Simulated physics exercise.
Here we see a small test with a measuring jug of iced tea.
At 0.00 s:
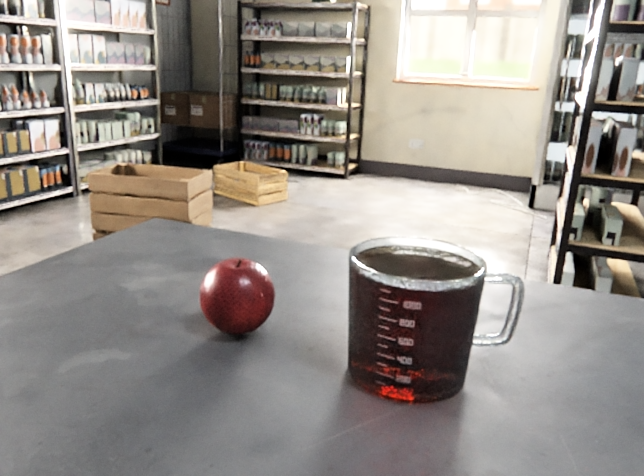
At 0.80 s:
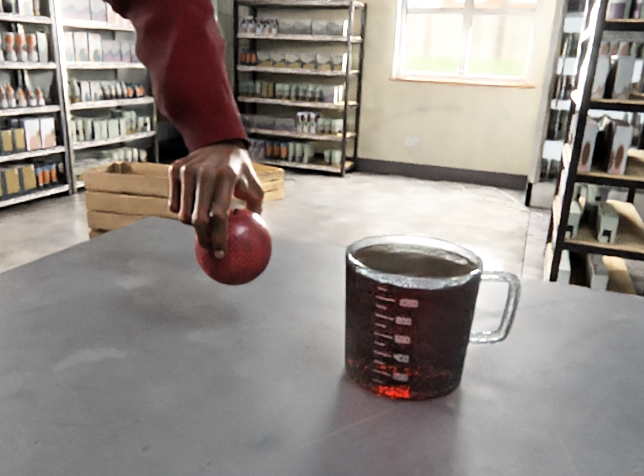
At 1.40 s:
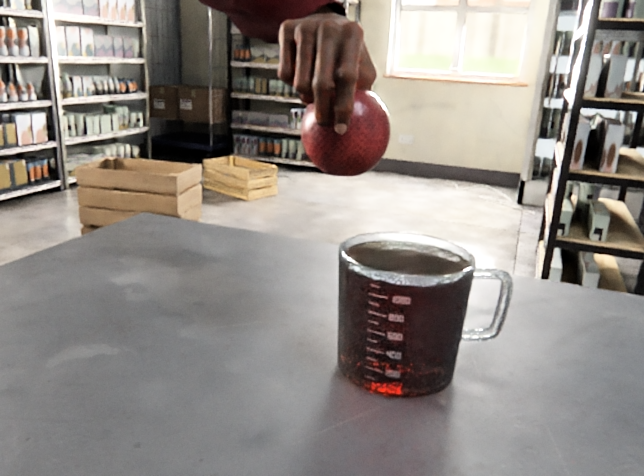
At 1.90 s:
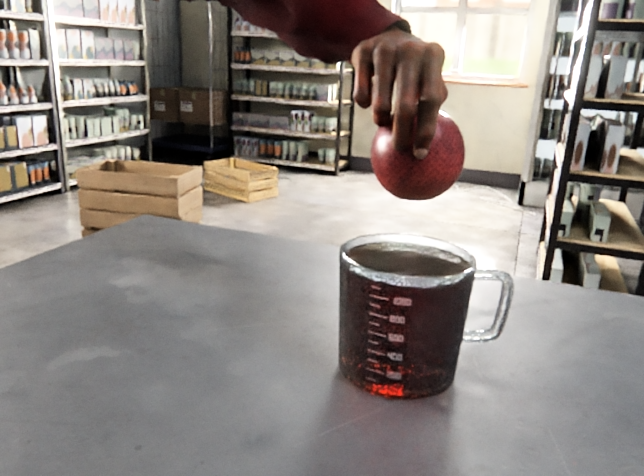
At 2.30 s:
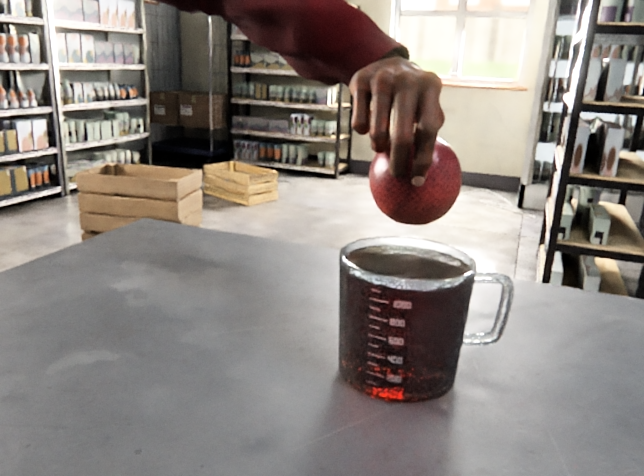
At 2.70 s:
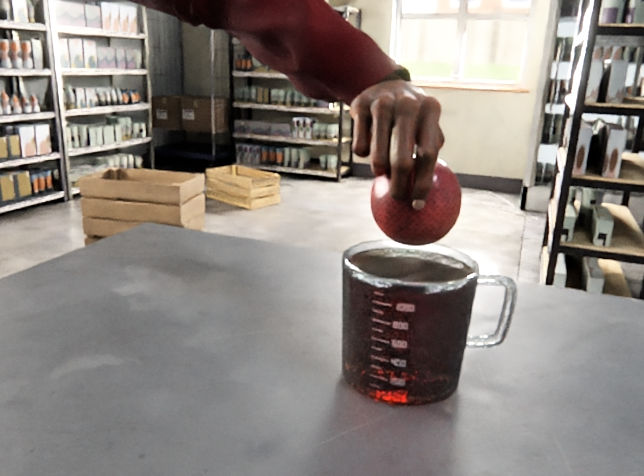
A hand picking up a red apple from a grey tabletop, carrying it right and lowering it over a nearly full measuring jug.
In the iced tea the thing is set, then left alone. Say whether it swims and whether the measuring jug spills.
Well, it keeps afloat, and as for the measuring jug, it spills.
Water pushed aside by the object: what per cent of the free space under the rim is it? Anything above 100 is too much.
Some 230 per cent, by my count.
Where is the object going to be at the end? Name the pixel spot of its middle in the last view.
(408, 278), more or less.
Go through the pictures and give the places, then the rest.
In the first picture, the apple lies on the top at (238, 295); measuring jug (412, 312) nearly full.
In the second picture, a hand picks up the apple at (234, 247); measuring jug nearly full, surface at (413, 264).
In the third picture, the apple is carried over at (346, 132); measuring jug (401, 307) nearly full.
In the fourth picture, the apple is above the measuring jug at (417, 155); measuring jug nearly full, surface at (406, 262).
In the fifth picture, the apple comes down at (415, 180); measuring jug (402, 312) nearly full.
In the sixth picture, the apple is just over the surface at (415, 200); measuring jug nearly full, surface at (409, 268).
After 3.0 s, the apple enters the iced tea; the measuring jug is full to the brim.
After 3.4 s, the apple comes up again; the measuring jug is full to the brim; some has gone over the rim.
After 5.0 s, the apple floats; the measuring jug is full to the brim; some has gone over the rim.
